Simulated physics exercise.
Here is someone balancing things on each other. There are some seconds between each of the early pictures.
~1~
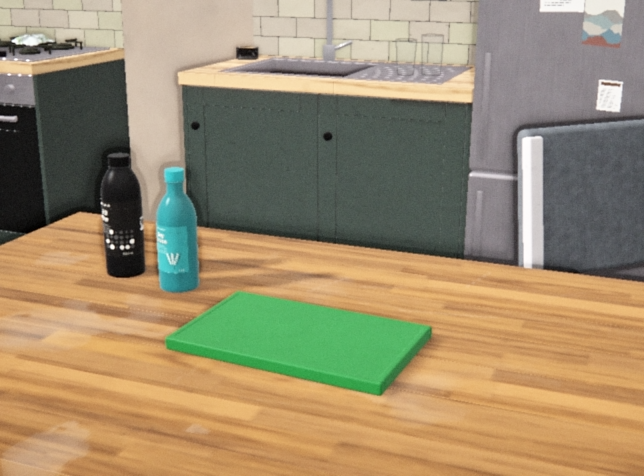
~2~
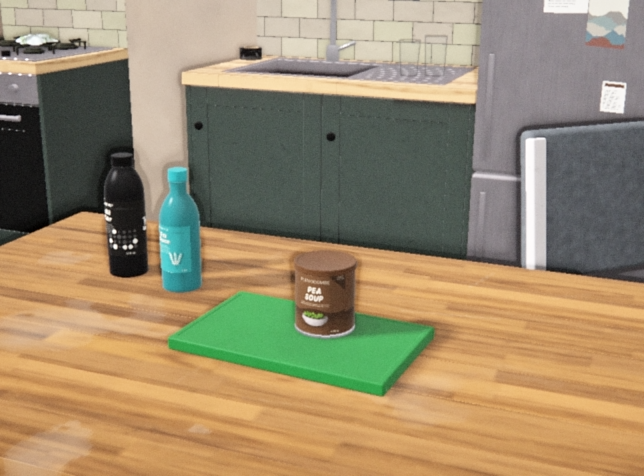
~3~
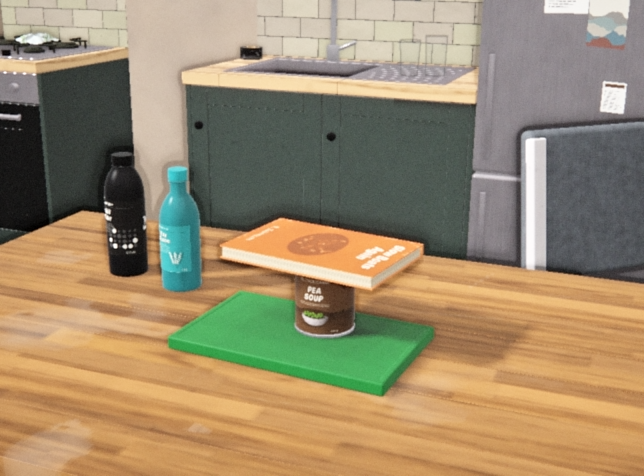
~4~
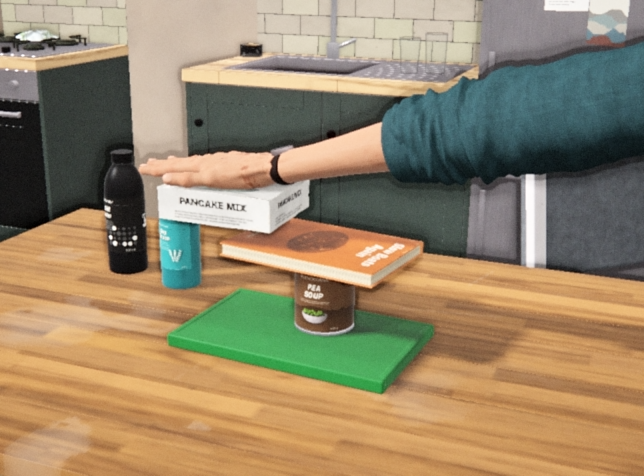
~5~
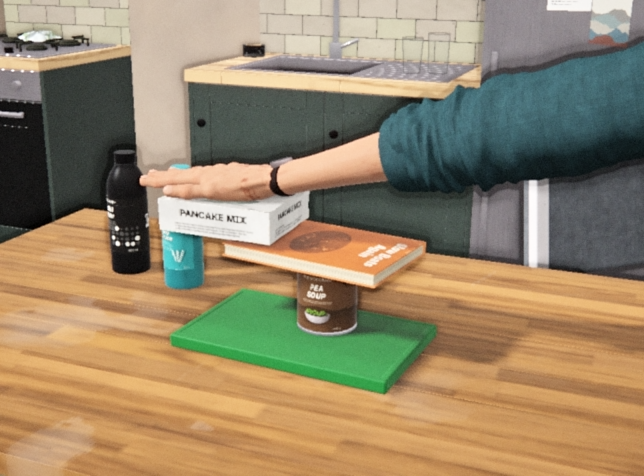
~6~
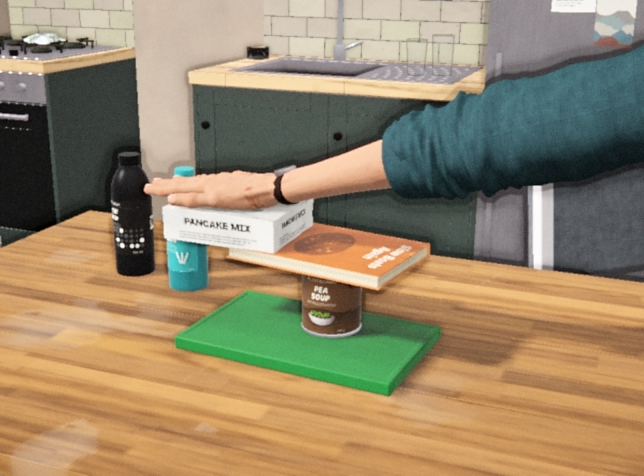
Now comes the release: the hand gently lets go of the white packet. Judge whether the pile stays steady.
I expect something to leave its place.
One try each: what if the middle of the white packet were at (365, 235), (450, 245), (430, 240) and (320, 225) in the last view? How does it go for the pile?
Result per case: First still standing, second toppled, third toppled, fourth still standing.
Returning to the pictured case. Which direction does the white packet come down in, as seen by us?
Toward the left-hand side.
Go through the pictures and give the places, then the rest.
In the first frame, the last thing is not in view yet; black bottle (123, 215).
In the second frame, the last thing is not in view yet.
In the third frame, the last thing is not in view yet; turquoise bottle (180, 229).
The fourth frame shows still above its spot; white packet (236, 197); green tray (303, 335).
The fifth frame shows still above its spot; white packet (236, 208); brown pot (327, 291).
The sixth frame shows set down, still held; white packet (240, 217); black bottle (133, 214).
Then, 0.30 s later than the last frame, white packet now fallen.
Then, 0.50 s later than the last frame, things are still on the move.
Then, 0.60 s later than the last frame, as before.
When it is over, fallen, white packet; the other 5 as before. End places, in pixels of the last picture, white packet near (141, 298). The pile loses its balance.
